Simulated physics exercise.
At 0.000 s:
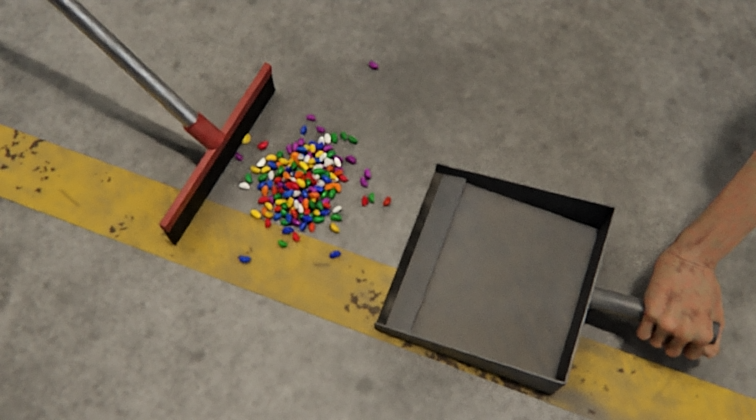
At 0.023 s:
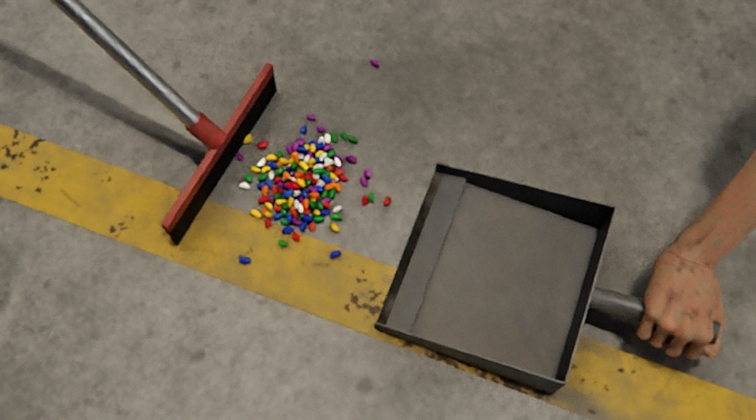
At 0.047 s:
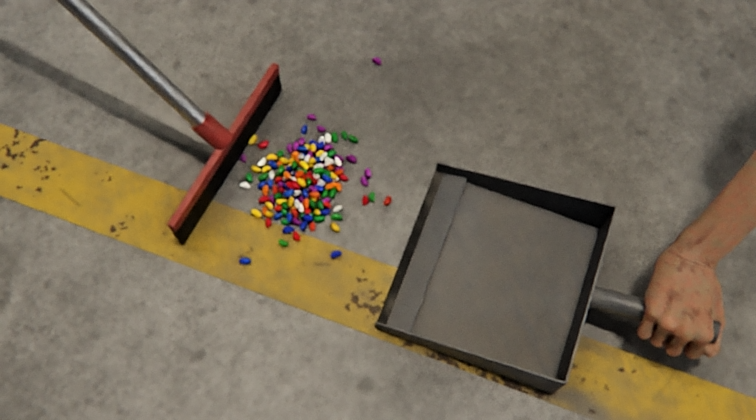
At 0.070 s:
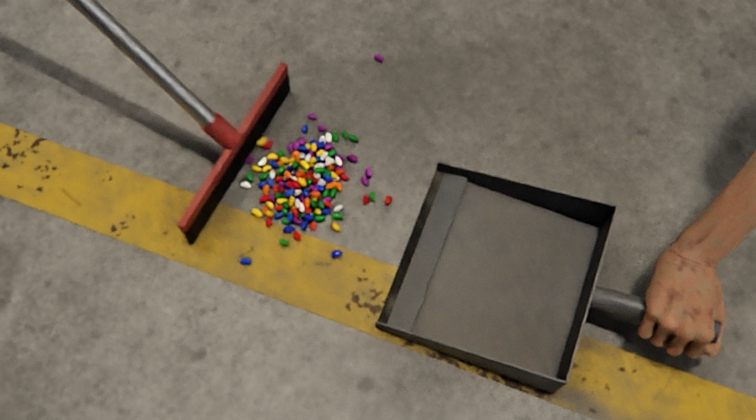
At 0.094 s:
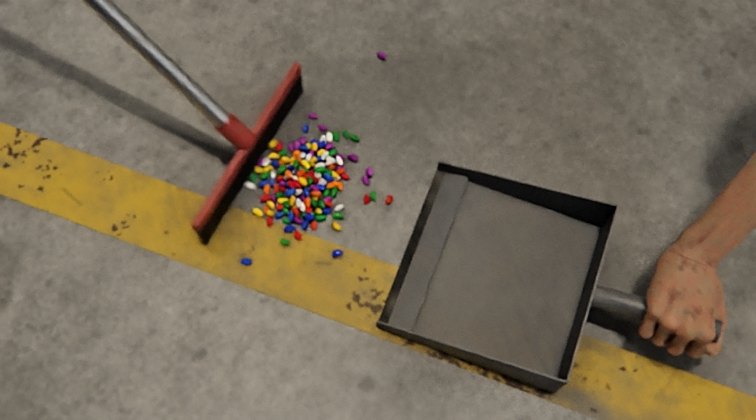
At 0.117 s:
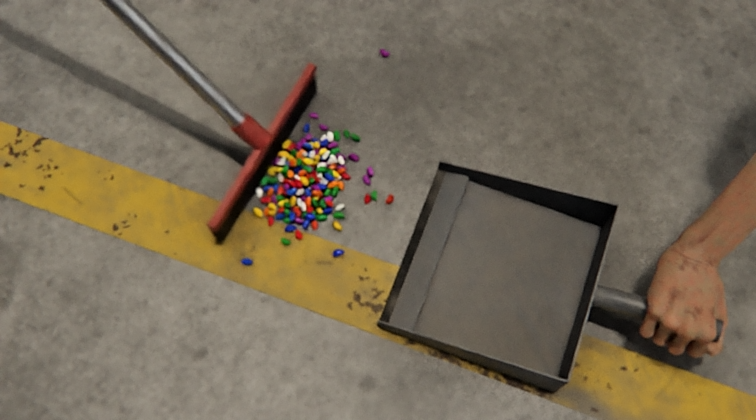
A hand holds a dustpan while a red squeegee slides right into colourful jelly beans.
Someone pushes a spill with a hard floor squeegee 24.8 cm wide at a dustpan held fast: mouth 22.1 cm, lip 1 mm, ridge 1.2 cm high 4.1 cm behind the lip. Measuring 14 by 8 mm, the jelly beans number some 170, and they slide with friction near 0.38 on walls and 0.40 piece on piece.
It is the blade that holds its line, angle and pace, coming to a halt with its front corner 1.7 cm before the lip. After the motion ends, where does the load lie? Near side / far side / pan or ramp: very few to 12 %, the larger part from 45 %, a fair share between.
Near side: Very few; far side: A fair share; pan: A fair share.
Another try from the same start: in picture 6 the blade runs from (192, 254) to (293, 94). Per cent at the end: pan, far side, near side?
Split: Pan = 35, far = 10, near = 10.
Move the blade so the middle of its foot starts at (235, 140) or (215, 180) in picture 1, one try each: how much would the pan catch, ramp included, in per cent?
Around 25 percent, then around 30 percent.
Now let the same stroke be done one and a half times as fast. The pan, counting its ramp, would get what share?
It would be around 50 percent.
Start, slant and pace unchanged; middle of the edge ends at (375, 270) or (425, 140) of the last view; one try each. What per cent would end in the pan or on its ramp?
Around 45 per cent, and around 15 per cent.
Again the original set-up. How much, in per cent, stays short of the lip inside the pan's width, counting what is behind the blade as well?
About 50 per cent.
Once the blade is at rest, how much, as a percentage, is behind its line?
Estimate: Near 0 %.
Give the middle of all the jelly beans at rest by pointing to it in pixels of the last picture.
Centre at rest, approx.: (421, 211) px.
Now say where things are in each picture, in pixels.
Blade from (166, 227) to (268, 71), moved 0.0 cm, 0 of the pieces shifted so far; middle of the pieces at (303, 179); pan at (506, 282), in the first frame.
Blade from (168, 227) to (269, 71), moved 0.2 cm, 1 of the pieces shifted so far; middle of the pieces at (304, 179), in the second frame.
Blade from (174, 227) to (275, 71), moved 0.9 cm, 3 of the pieces shifted so far; middle of the pieces at (304, 179), in the third frame.
Blade from (183, 227) to (284, 71), moved 1.9 cm, 4 of the pieces shifted so far; middle of the pieces at (305, 178), in the fourth frame.
Blade from (197, 227) to (297, 71), moved 3.5 cm, 6 of the pieces shifted so far; middle of the pieces at (305, 178), in the fifth frame.
Blade from (214, 227) to (312, 71), moved 5.3 cm, 49 of the pieces shifted so far; middle of the pieces at (314, 178); pan at (509, 280). The blade's pace is about 0.79 m/s, heading 18 degrees away from the viewer's side, in the sixth frame.
Then, at 0.24 s, middle of the blade 11 cm from the lip; 0 % over the lip, far side 10 %, near side 0 %.
After 0.33 s, middle of the blade 5 cm from the lip; 5 % over the lip, far side 15 %, near side 0 %.
After 0.55 s, middle of the blade 3 cm from the lip; 30 % over the lip, far side 20 %, near side 0 %.
In the end, at 2.4 s, near side 5 %, far side 20 %, pan 30 %, in front of the lip or behind the blade 50 %.
